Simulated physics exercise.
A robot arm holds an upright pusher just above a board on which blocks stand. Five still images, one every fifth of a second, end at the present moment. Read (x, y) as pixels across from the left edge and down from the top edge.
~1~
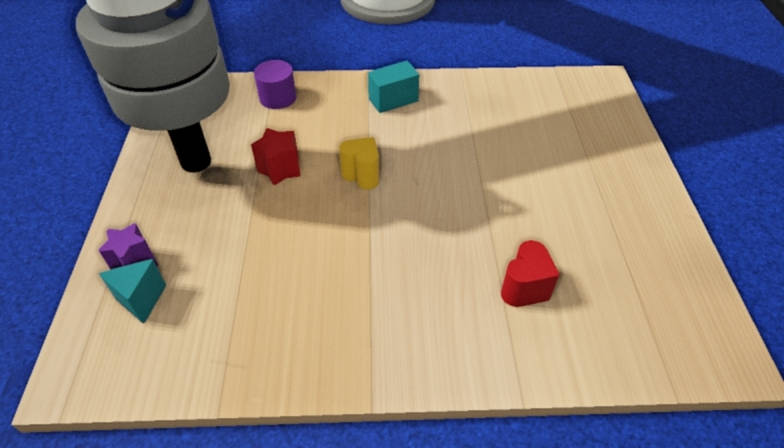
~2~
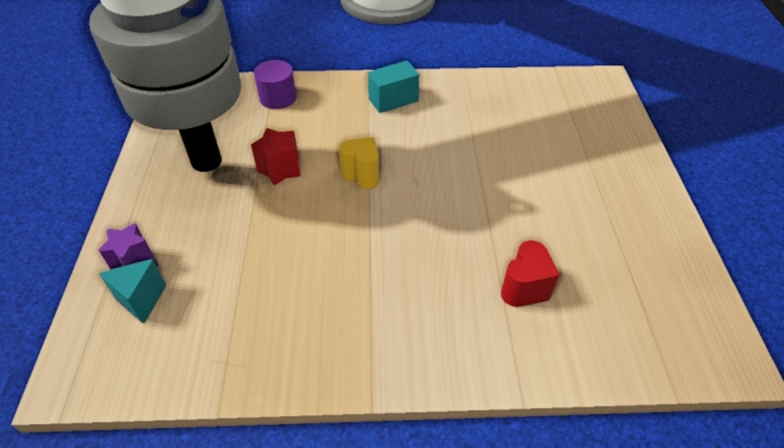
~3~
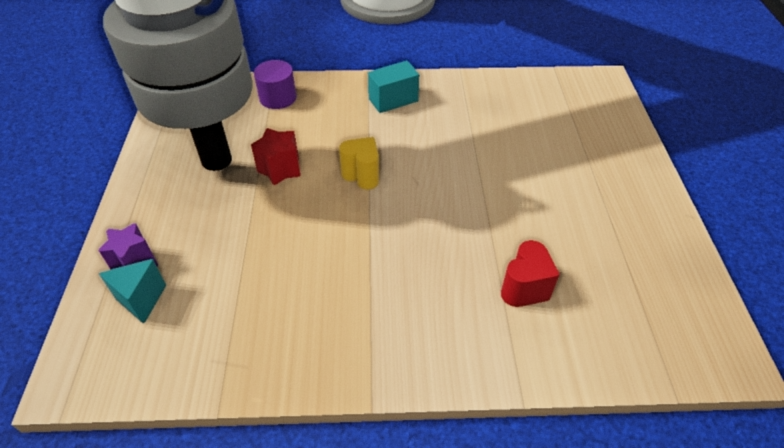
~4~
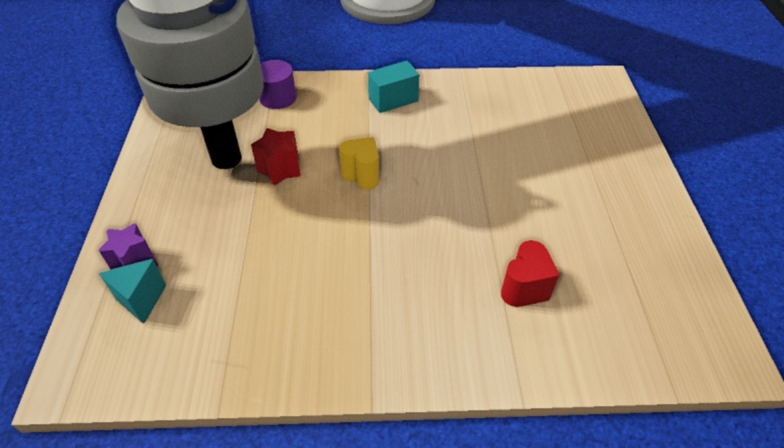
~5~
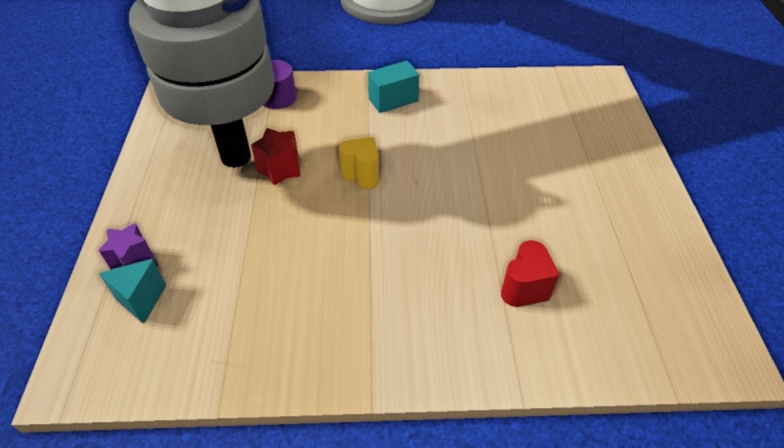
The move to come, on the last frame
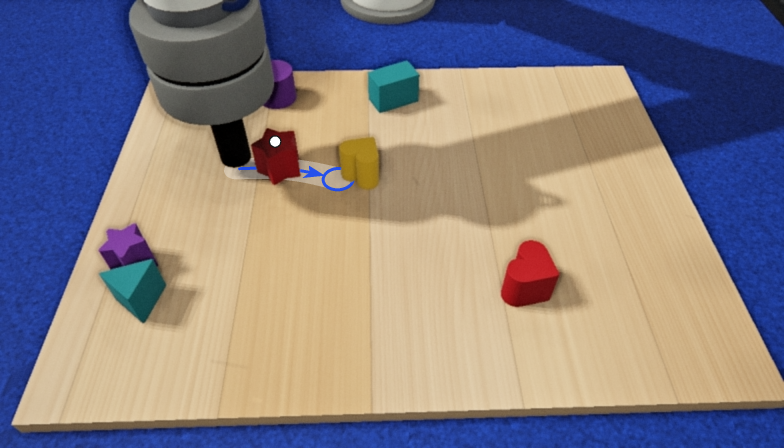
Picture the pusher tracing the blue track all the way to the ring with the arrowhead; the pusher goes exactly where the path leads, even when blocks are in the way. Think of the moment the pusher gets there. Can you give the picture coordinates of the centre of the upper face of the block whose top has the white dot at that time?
I'd say the block whose top has the white dot ends with its top centre at (355, 134).
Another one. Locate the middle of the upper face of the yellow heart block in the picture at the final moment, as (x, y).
Answer: (393, 147).
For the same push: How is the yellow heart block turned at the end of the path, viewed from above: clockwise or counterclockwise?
From above, it looks like the yellow heart block goes clockwise.
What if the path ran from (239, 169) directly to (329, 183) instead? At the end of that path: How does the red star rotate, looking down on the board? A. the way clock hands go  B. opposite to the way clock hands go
B (opposite to the way clock hands go)
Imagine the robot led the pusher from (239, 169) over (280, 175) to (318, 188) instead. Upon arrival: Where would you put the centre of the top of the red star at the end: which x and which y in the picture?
At roughly (327, 139).
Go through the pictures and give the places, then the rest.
The first picture shows pusher tip (196, 163); block tops, red star (275, 142); yellow heart block (361, 148).
The second picture shows pusher (207, 162); blocks unchanged.
The third picture shows pusher (217, 161); blocks unchanged.
The fourth picture shows pusher (227, 160); blocks unchanged.
The fifth picture shows pusher (236, 158); red star (275, 142); yellow heart block (361, 148).
Path on the board, from (239, 169) via (273, 168) and (306, 172), ending at (338, 179); the dot is on the red star.
The first path, step by step. One third of the way, pusher (272, 158); red star (307, 139).
Two thirds of the way, pusher (305, 161); red star (334, 137), turned 45° anticlockwise; yellow heart block (370, 148).
At the end, pusher (337, 168); red star (355, 134), turned 80° anticlockwise; yellow heart block (393, 147), turned 60° clockwise.
